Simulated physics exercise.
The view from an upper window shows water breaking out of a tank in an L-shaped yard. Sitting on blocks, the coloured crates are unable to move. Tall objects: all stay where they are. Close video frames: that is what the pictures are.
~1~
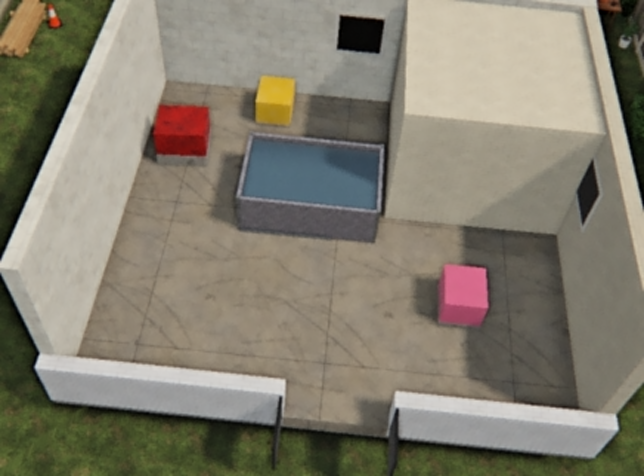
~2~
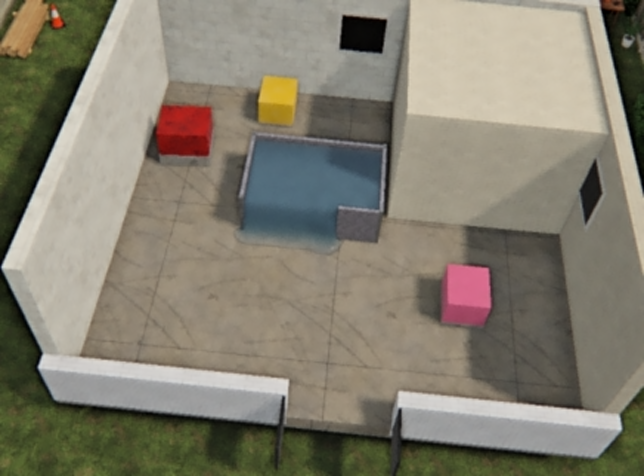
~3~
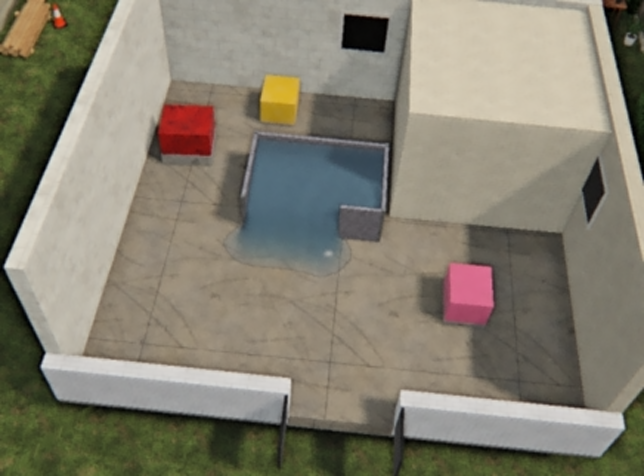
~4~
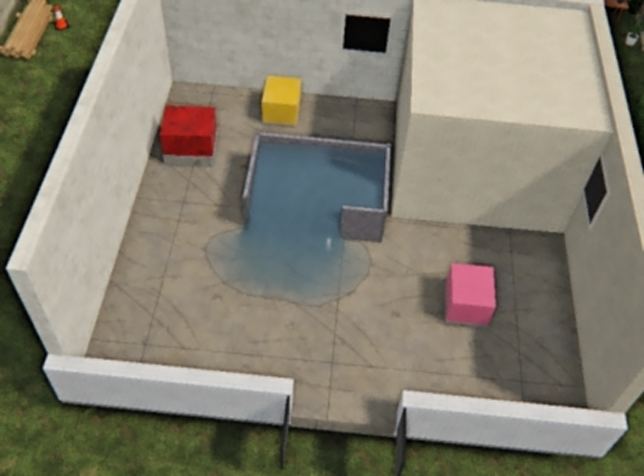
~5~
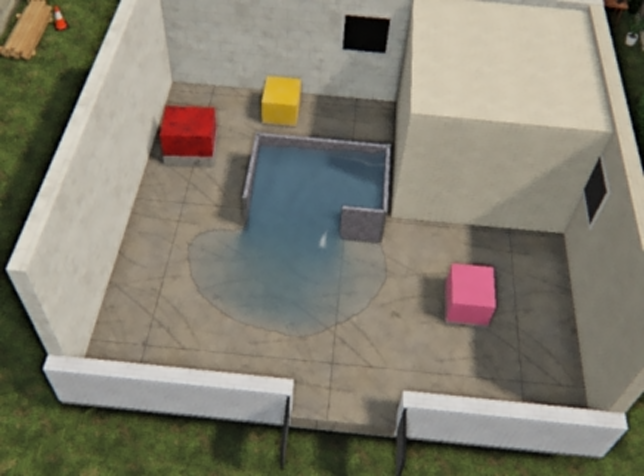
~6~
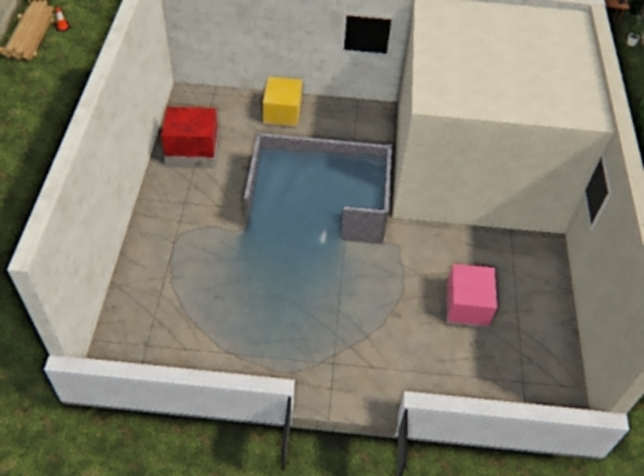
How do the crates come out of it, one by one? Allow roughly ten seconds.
At the end, the red crate will have no water on it. The pink crate will have no water on it. The yellow crate will have water on it.
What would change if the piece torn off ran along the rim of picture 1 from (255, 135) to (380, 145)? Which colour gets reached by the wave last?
Last in line is the pink-painted one.
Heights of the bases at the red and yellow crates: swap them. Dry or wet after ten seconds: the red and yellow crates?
One by one: Red crate is soaked, yellow crate keeps dry.
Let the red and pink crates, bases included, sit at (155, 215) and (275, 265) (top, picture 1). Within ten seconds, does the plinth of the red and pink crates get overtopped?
The red one is reached, the pink one is reached.
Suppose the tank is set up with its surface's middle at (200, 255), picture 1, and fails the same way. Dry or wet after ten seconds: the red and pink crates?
As I see it, the red crate is never reached and the pink crate gets swamped.
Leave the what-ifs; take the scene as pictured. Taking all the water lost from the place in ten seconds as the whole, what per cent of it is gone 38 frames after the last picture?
Note - share reached: 85 %.
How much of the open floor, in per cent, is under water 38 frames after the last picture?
About 70 %.
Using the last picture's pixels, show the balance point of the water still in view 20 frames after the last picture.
Centre of mass: Roughly (244, 294).
A moment on, water covers 35 % of the floor; the red crate not reached, the pink crate water round its plinth, the yellow crate not reached.
Next, water covers 40 % of the floor; the red crate not reached, the pink crate water round its plinth, the yellow crate not reached.
Then, water covers 45 % of the floor; the red crate not reached, the pink crate water round its plinth, the yellow crate not reached.
Later, water covers 70 % of the floor; the red crate water round its plinth, the pink crate water round its plinth, the yellow crate water round its plinth.
In the end, water covers 90 % of the floor; the red crate stayed above the water, the pink crate stayed above the water, the yellow crate was topped.
